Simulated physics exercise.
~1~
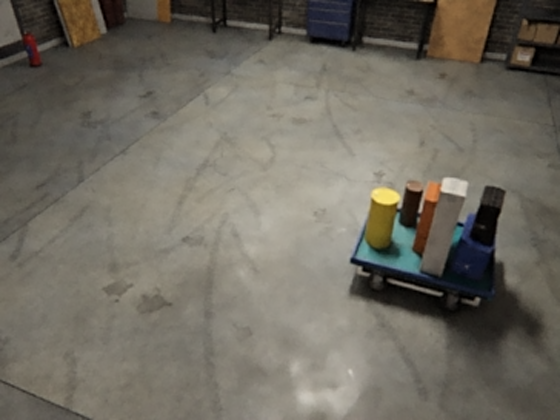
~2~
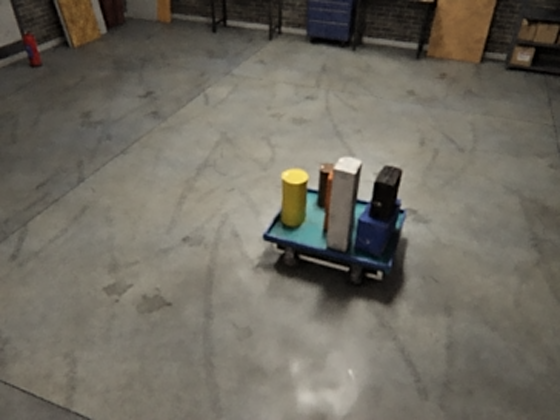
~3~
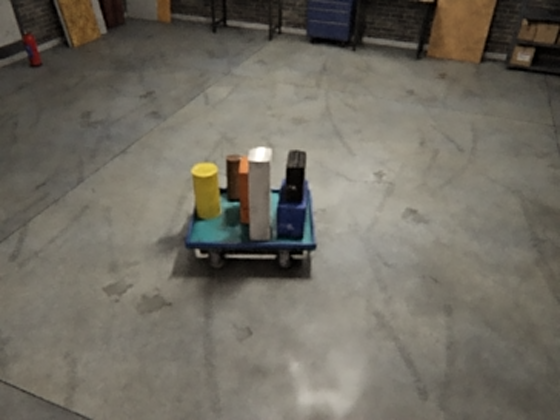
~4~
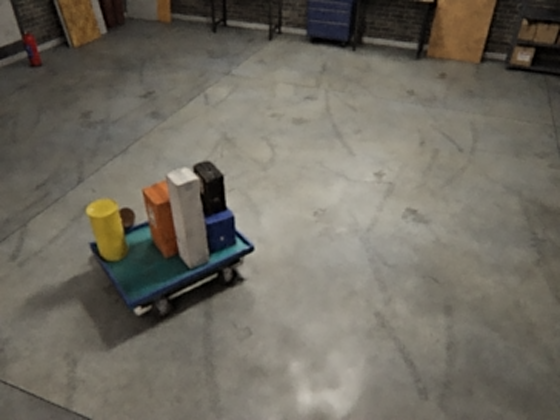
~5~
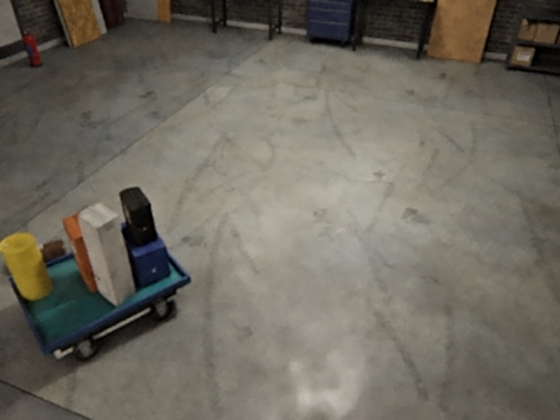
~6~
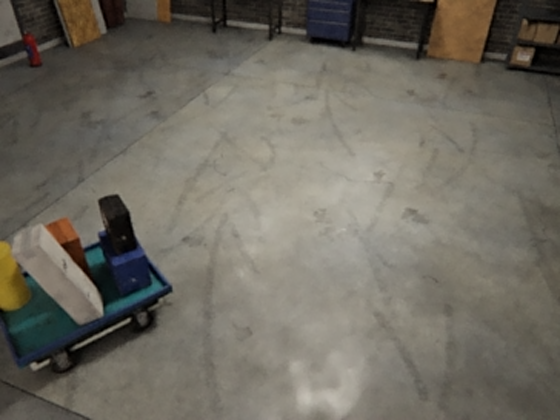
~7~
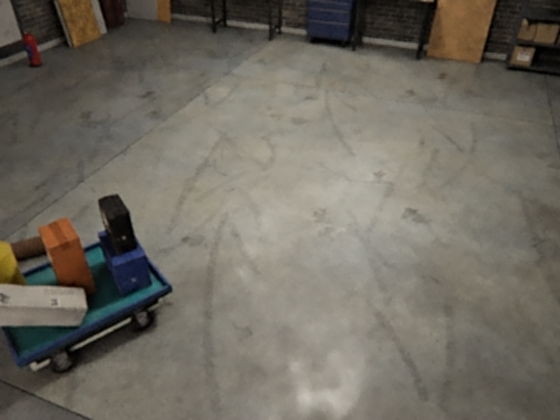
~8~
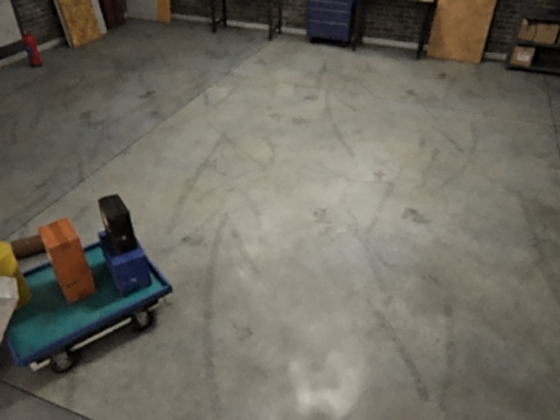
Flat cart carrying upright boxes and cylinders rolling left across a concrete floor, curving nearer and halting as the white box topples.
